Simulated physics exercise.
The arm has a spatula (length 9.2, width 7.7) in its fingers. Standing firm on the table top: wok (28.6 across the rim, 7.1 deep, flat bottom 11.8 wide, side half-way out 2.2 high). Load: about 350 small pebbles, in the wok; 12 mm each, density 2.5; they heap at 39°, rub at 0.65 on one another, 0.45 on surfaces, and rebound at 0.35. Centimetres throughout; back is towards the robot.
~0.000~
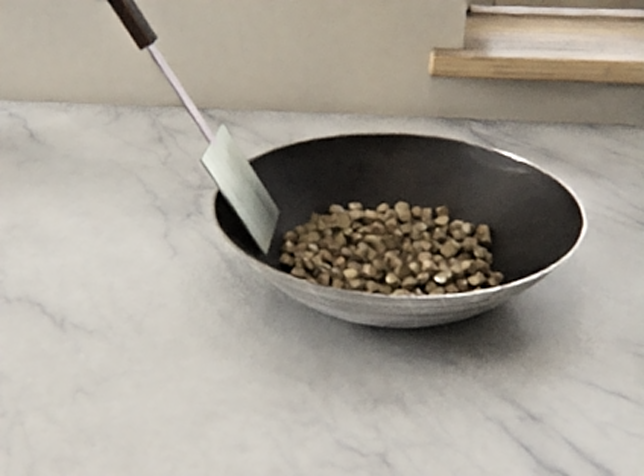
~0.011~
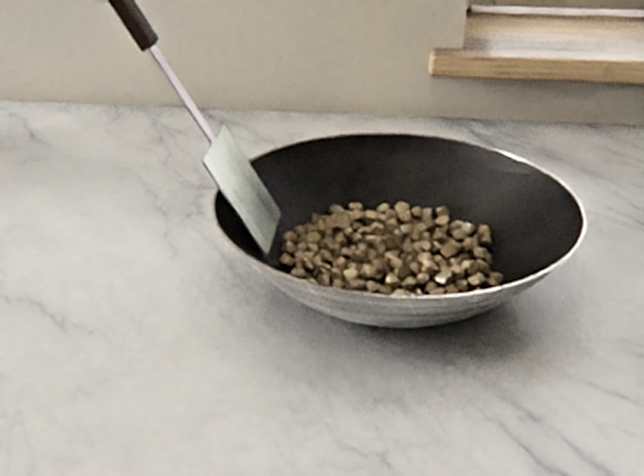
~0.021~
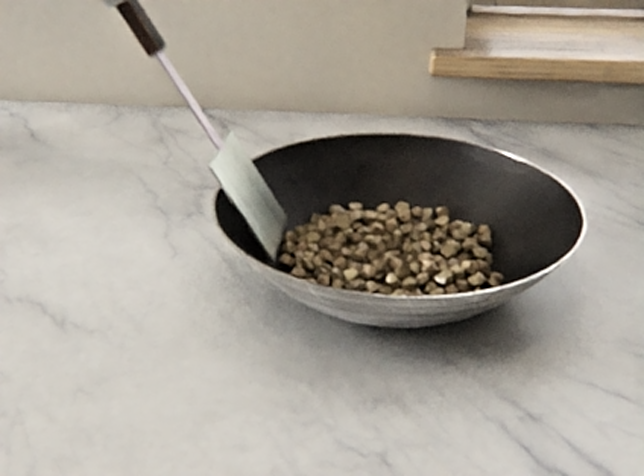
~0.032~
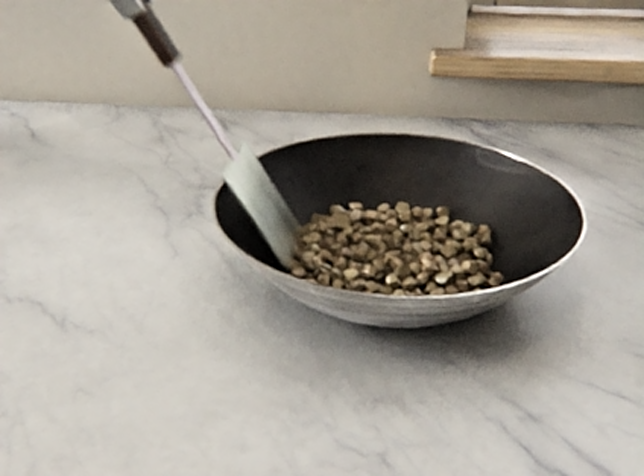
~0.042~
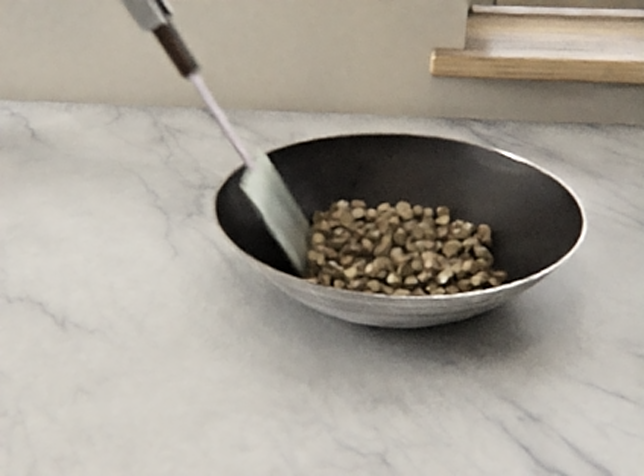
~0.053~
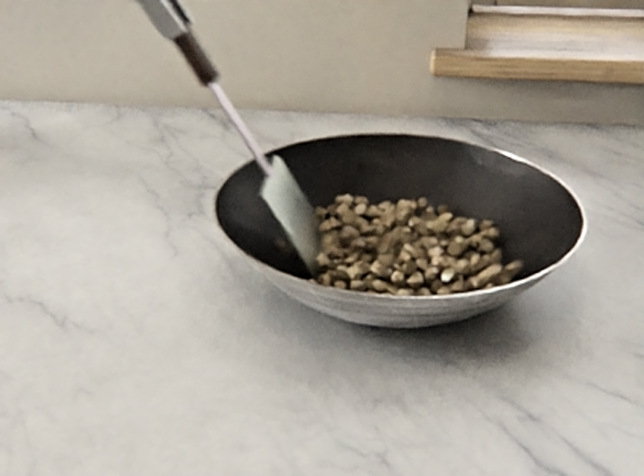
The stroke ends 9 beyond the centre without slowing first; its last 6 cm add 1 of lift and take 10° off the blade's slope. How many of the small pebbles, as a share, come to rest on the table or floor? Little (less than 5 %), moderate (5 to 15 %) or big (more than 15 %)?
Share on the table or floor: Big (more than 15 %).
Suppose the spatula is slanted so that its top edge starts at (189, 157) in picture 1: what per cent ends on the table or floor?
About 40 per cent.
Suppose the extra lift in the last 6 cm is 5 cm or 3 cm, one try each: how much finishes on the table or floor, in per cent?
About 30 and 45 per cent.
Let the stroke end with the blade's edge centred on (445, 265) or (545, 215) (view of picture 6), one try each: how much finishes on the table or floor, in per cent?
About 10 and 50 per cent.
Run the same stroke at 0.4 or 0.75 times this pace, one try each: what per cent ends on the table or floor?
Some 15 and 35 per cent.
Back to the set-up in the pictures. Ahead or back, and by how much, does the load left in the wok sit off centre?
Roughly 3.5 cm ahead.
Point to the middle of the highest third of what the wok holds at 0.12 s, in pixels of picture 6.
Around (508, 225).
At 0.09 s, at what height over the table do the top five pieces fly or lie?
Some 7 cm.
After 0.09 s, sloping 60°, highest piece 9 above the table; 349 in the wok.
After 0.12 s, sloping 58°, highest piece 14 above the table; 342 in the wok, 7 on the blade or in flight.
After 0.34 s, sloping 50°, highest piece 17 above the table; 189 in the wok, 24 on the table or floor, 136 on the blade or in flight.
After 1.39 s, sloping 50°, highest piece 8 above the table; 189 in the wok, 160 on the table or floor.
At rest, 189 in the wok, 160 on the table or floor. That is 46 % on the table or floor.
